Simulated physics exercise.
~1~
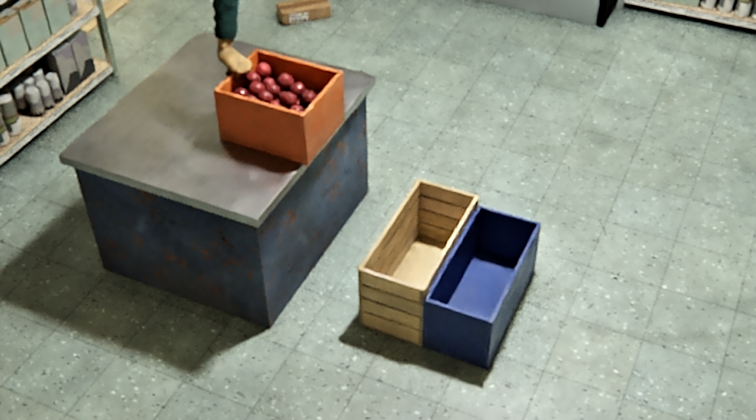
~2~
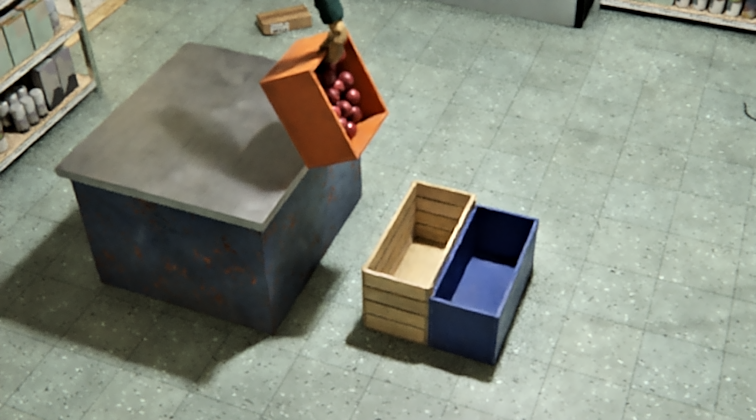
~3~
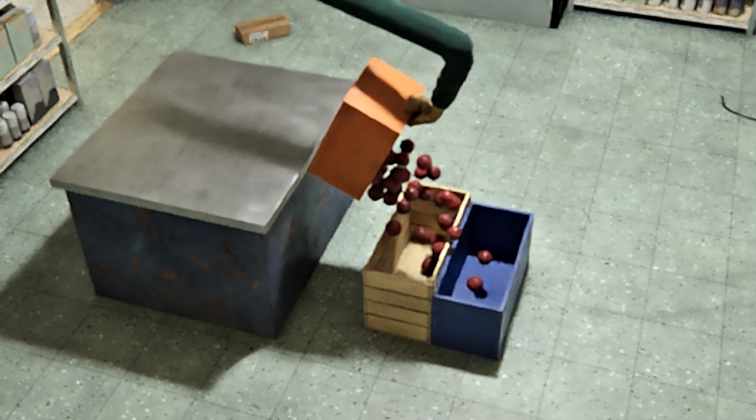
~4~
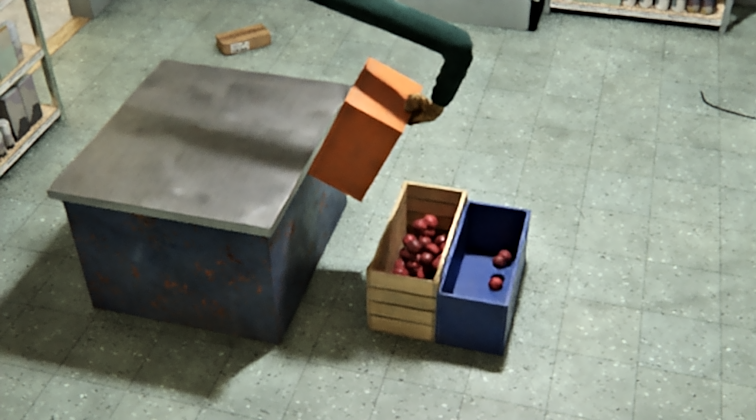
An orange crate full of dark red apples sits on the right end of a grey-topped bench, seen from above in a room with a pale green tiled floor and shelves along its edges. On the floor to the right stand an open wooden tub and, beside it, a blue one. A green-sleeved arm lifts and tilts the crate over the bench's edge. The crate tips further until it hangs mouth downward, and the apples tumble out in a loose stream. Most land heaped in the wooden tub, while a few rest in the blue tub as the arm still holds the upturned crate.
